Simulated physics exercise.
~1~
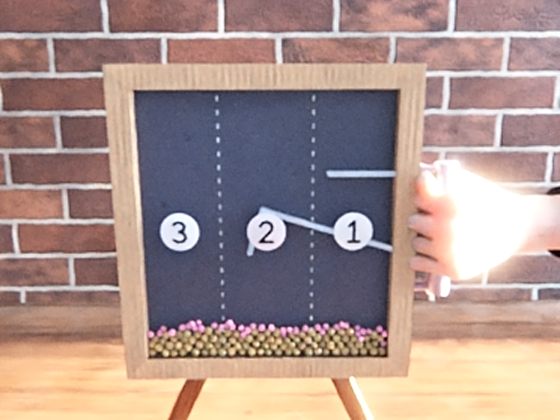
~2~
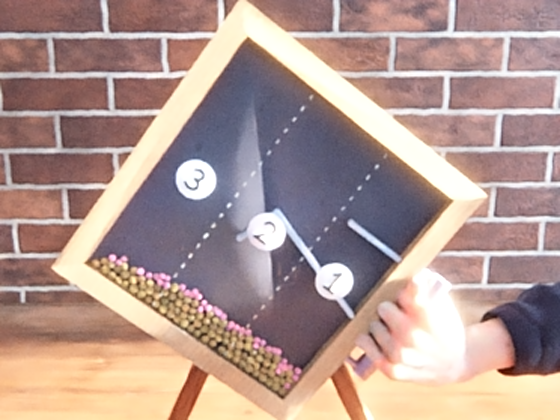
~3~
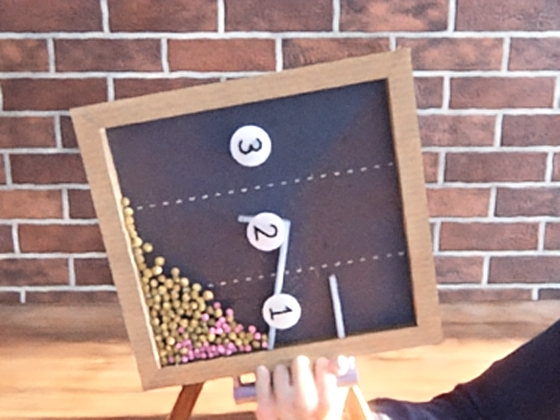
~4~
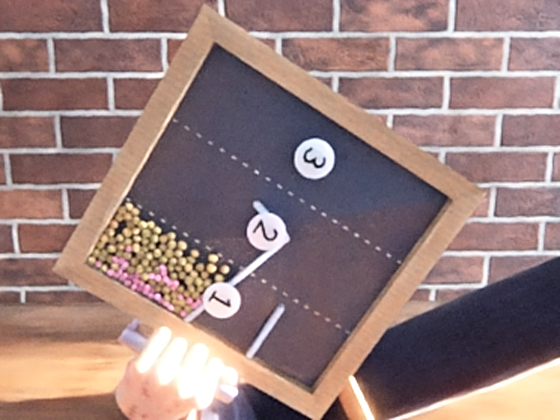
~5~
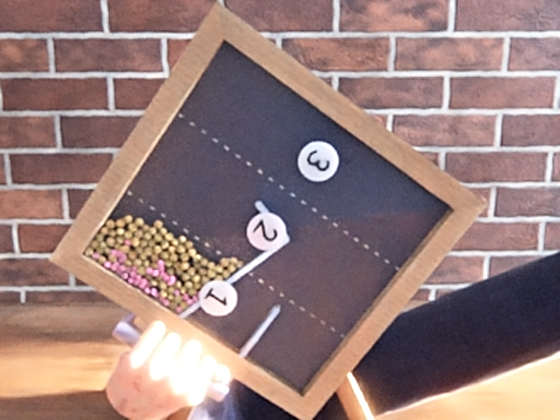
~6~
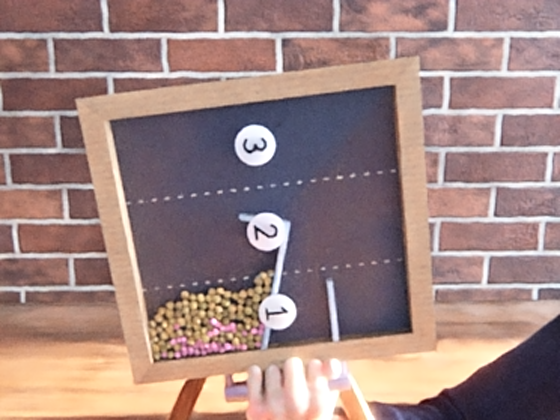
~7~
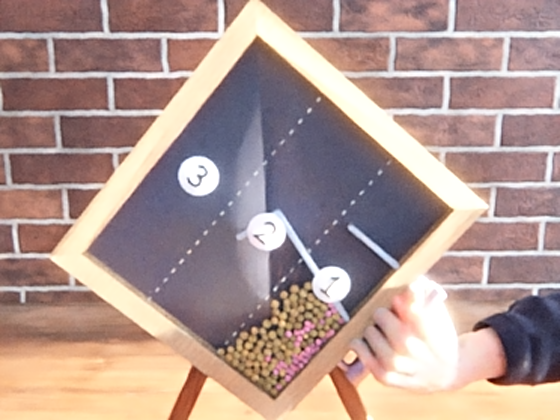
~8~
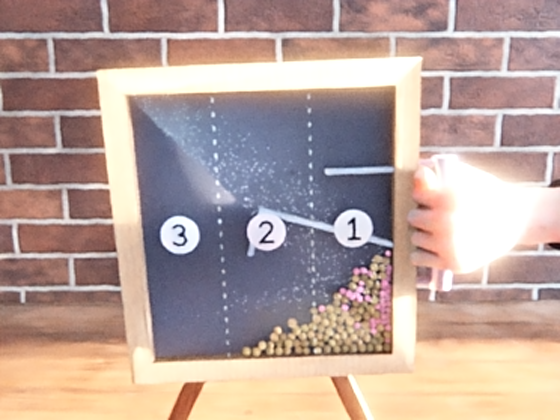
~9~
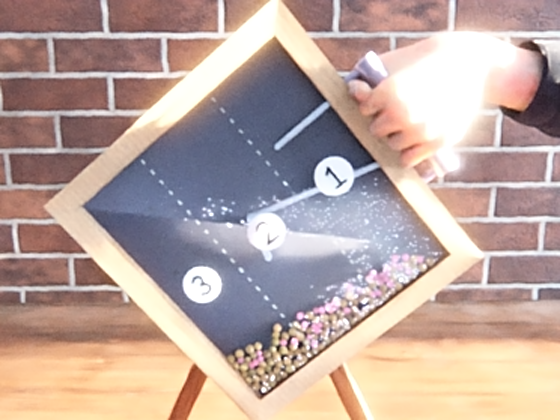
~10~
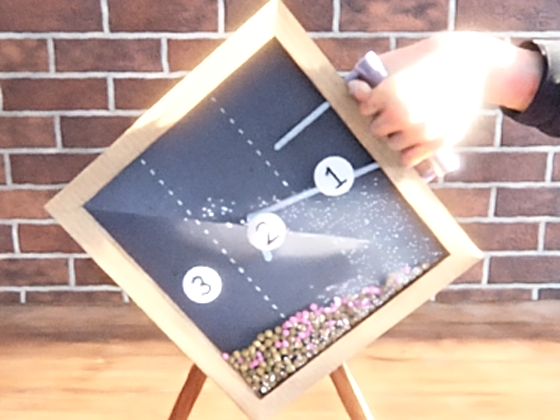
A wooden-framed case of greenish-brown and smaller pink beads was turned clockwise by a hand, gathering them all in strip one, then swung back past level, spilling them down the lower side until most of the pink ones lay in strip two.
